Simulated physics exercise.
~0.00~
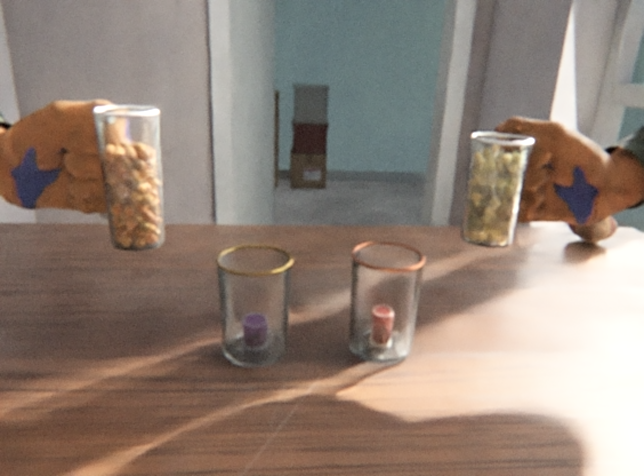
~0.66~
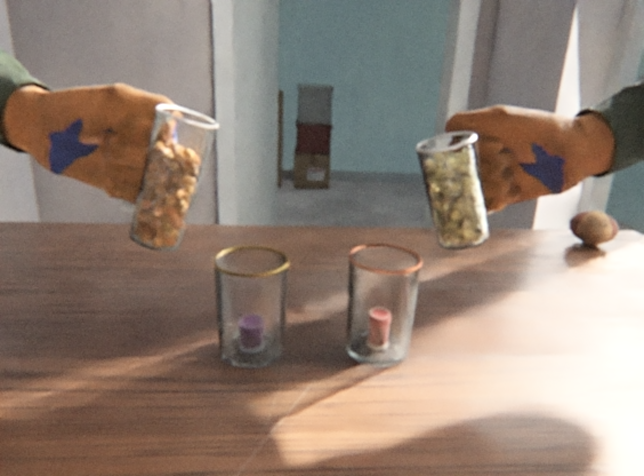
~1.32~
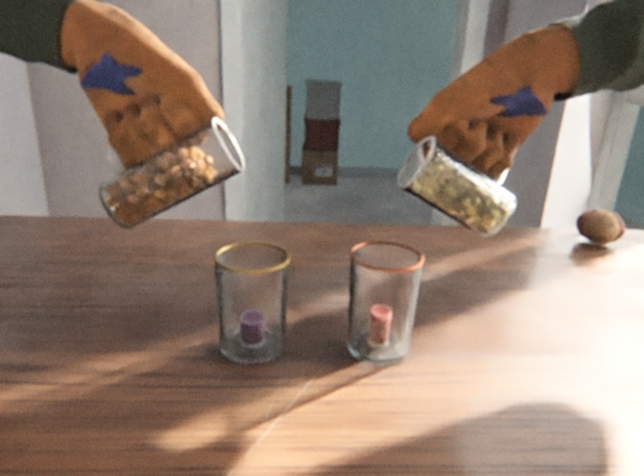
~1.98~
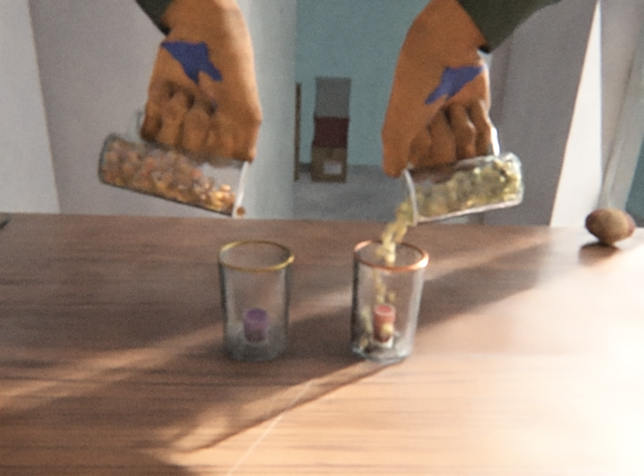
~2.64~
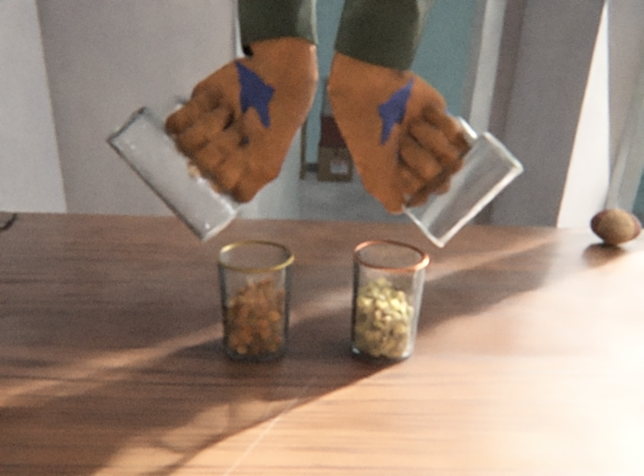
The footage shows two orange-gloved hands tilting clear cups of orange-brown and pale yellow-green pieces over two glasses holding a small purple object and a small pinkish-red one. The right stream visibly falls first, and finally both cups are empty, the glasses half full and both objects covered.
